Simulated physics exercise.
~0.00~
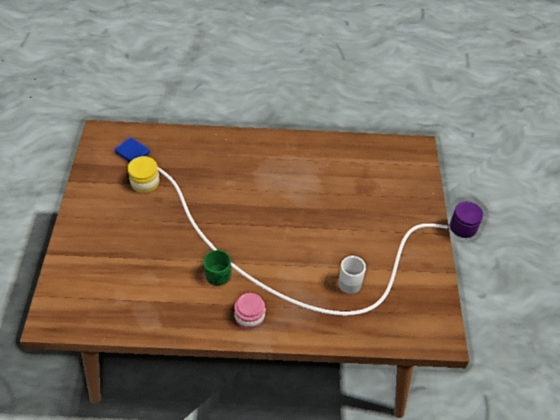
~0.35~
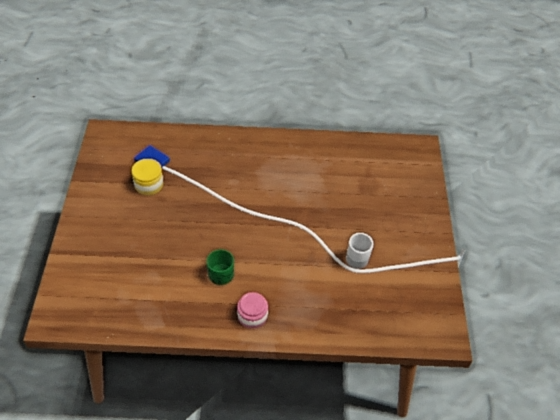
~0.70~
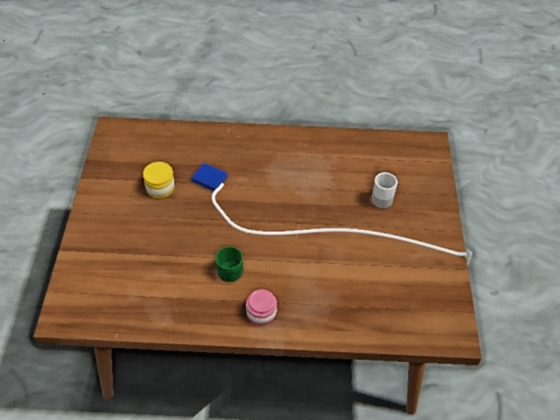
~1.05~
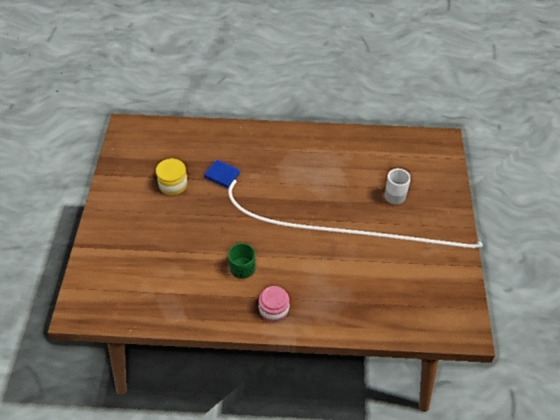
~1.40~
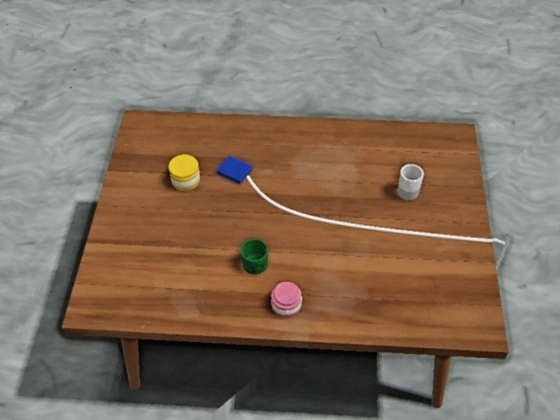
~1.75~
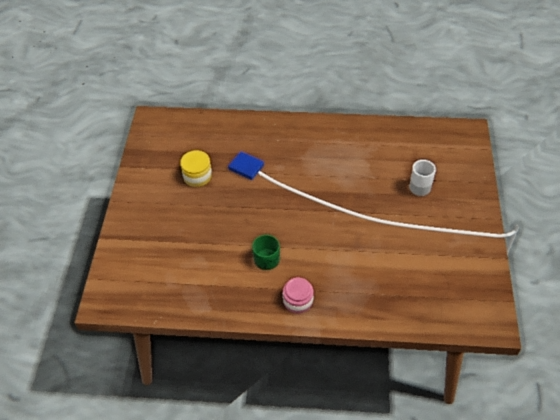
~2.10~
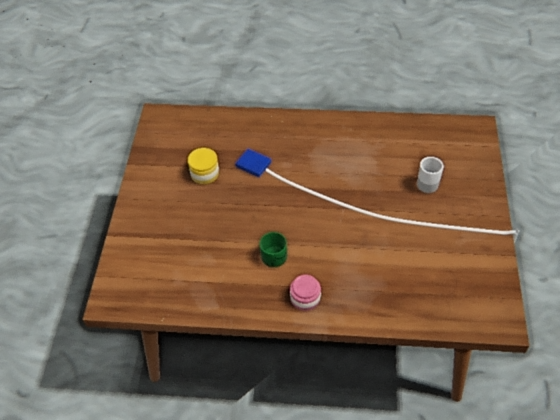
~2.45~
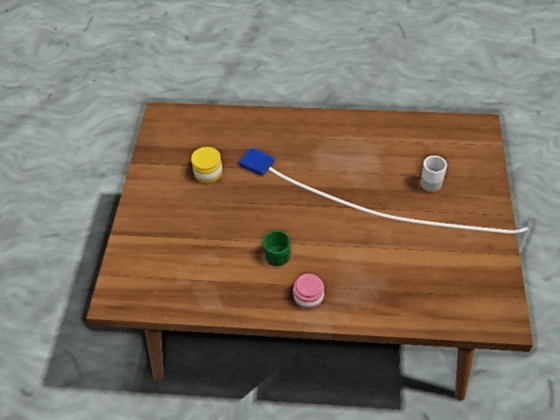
On a wooden table, a falling purple speaker's cable drags the phone and white mug, which stay on.
